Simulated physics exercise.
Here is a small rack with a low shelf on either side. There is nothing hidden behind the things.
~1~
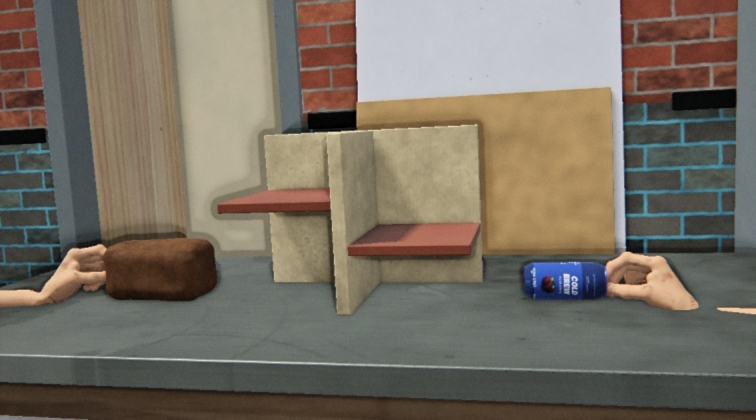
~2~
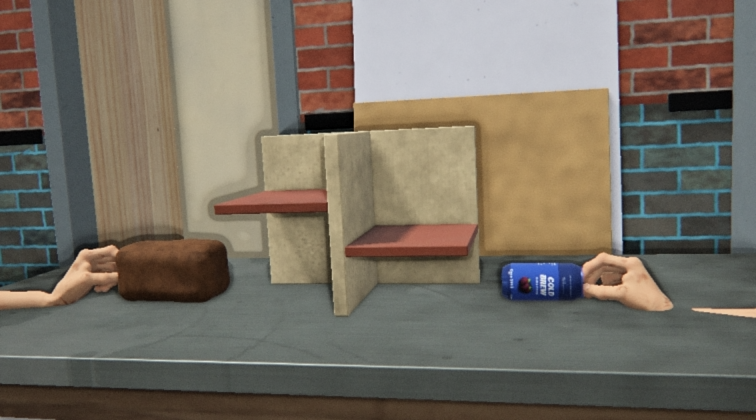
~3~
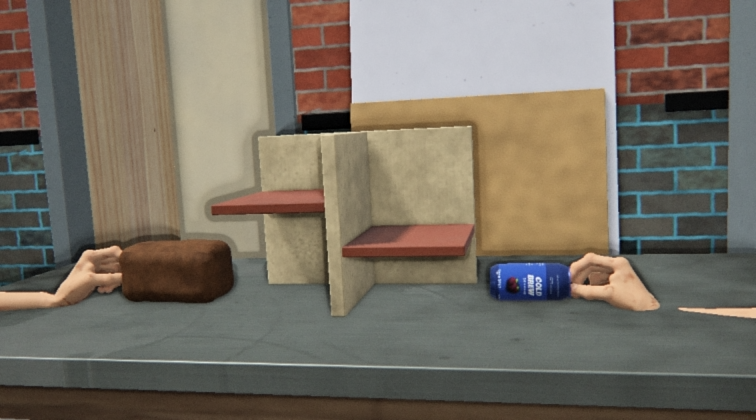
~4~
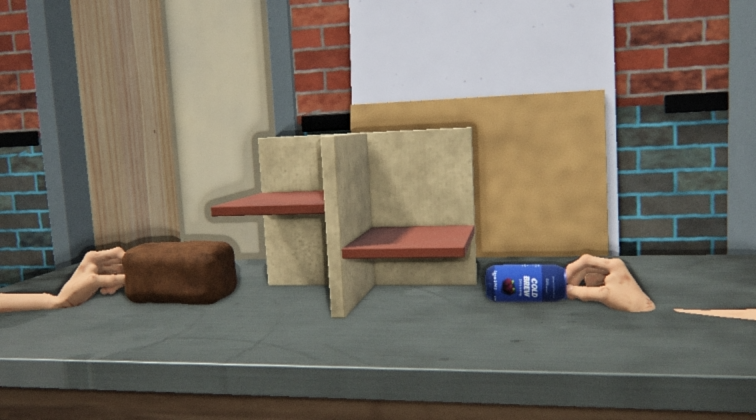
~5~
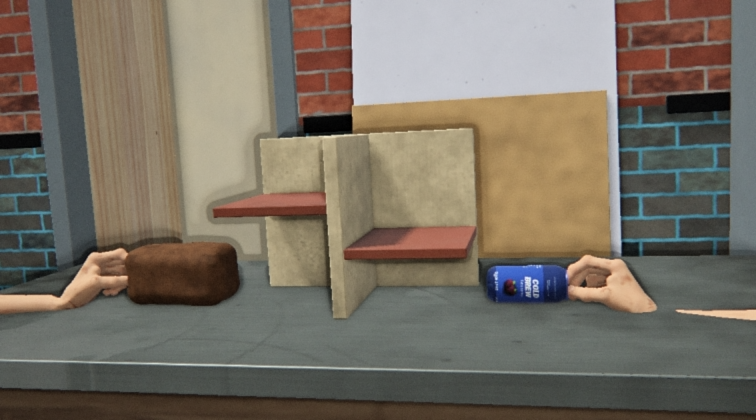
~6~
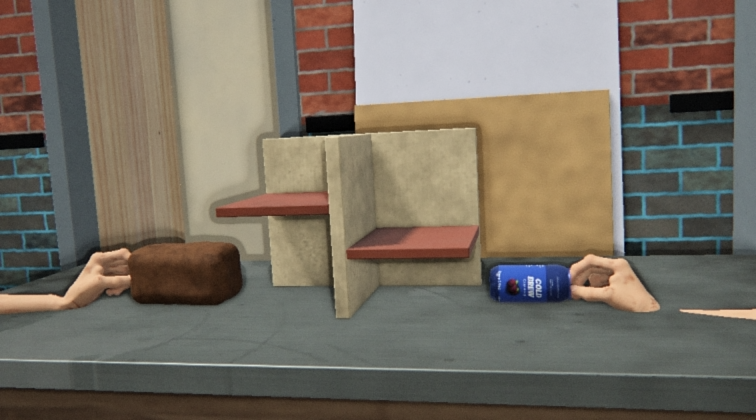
On a grey table, two hands slide a brown loaf and a blue can inward.
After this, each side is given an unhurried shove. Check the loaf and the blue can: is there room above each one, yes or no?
Loaf - yes; blue can - yes.
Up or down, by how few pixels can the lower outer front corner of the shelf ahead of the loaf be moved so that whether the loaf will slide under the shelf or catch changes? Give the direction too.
Shift: 36 px, direction down.
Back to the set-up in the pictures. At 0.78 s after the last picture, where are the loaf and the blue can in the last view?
For the loaf, (256, 272); for the blue can, (445, 284).
Then, 0.42 s after the last picture, loaf sliding up to the opening near (216, 273); blue can sliding up to the opening near (493, 284).
Then, 0.78 s after the last picture, loaf part of the way in near (256, 273); blue can all the way in near (445, 284).
At rest, the loaf goes under, near (289, 272); the blue can goes under, near (435, 284).
